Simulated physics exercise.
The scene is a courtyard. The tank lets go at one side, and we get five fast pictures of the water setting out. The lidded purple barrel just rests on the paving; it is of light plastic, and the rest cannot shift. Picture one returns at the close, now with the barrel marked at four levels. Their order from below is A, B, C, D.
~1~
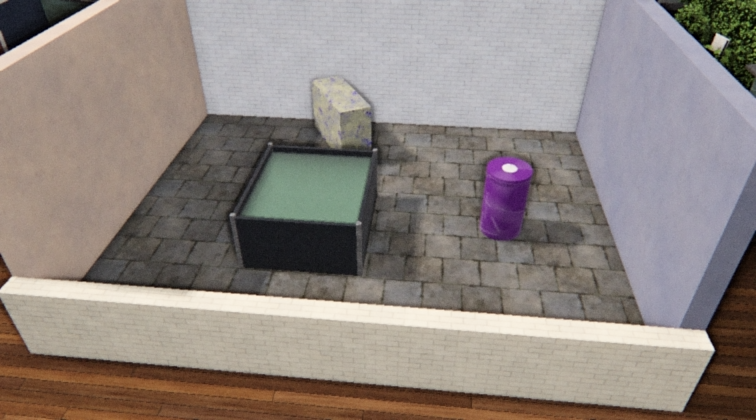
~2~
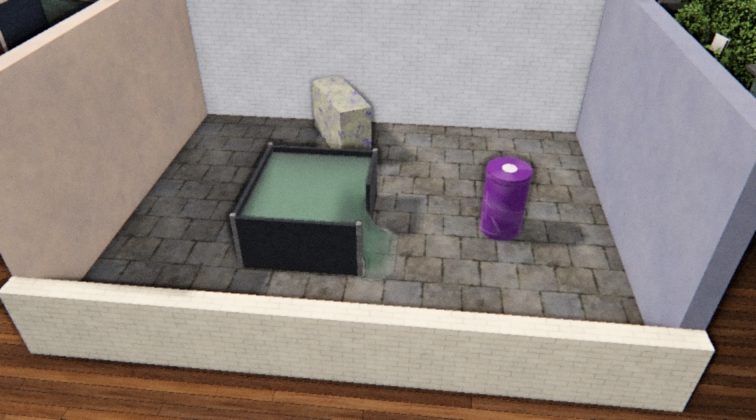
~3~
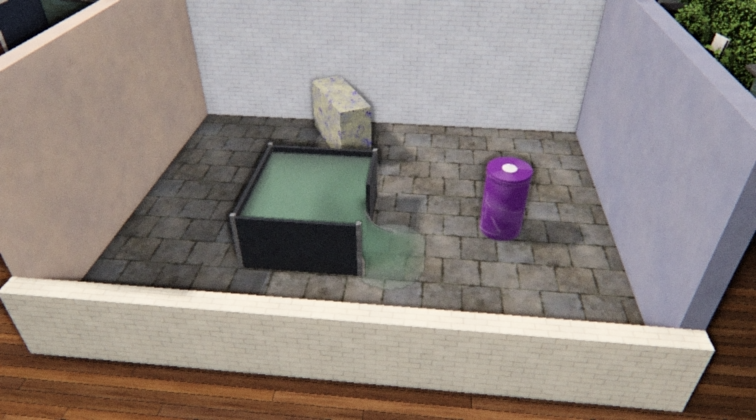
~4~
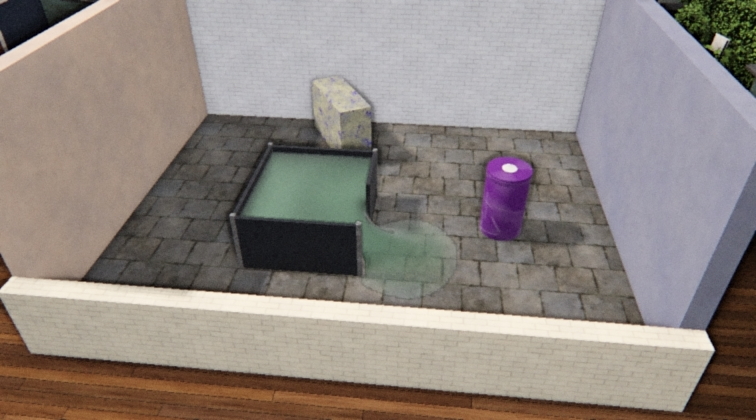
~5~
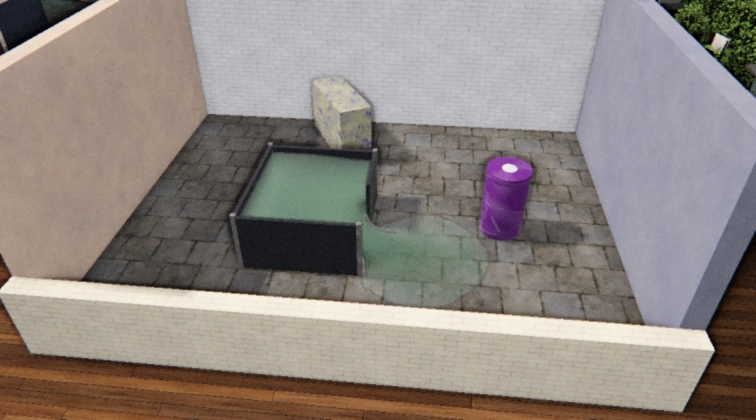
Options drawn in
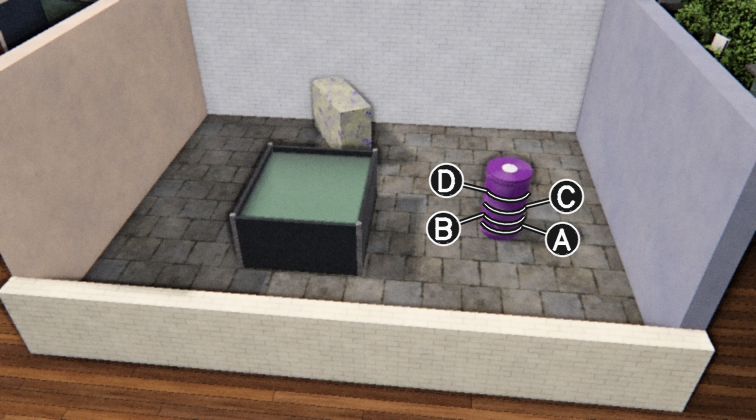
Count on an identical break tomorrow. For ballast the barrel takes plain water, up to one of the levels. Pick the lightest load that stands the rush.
The answer is level B.
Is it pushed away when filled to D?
No, that is safe.
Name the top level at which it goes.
Here it is level A.
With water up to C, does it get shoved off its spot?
No, that is safe.
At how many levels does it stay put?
Three.
On the marked copy, A at (503, 232); B at (504, 224); C at (506, 213); D at (508, 200); from the bottom up A, B, C, D.
With A, it is pushed about its own width away.
With B, it does not move.
With C, it does not move.
With D, it does not move.
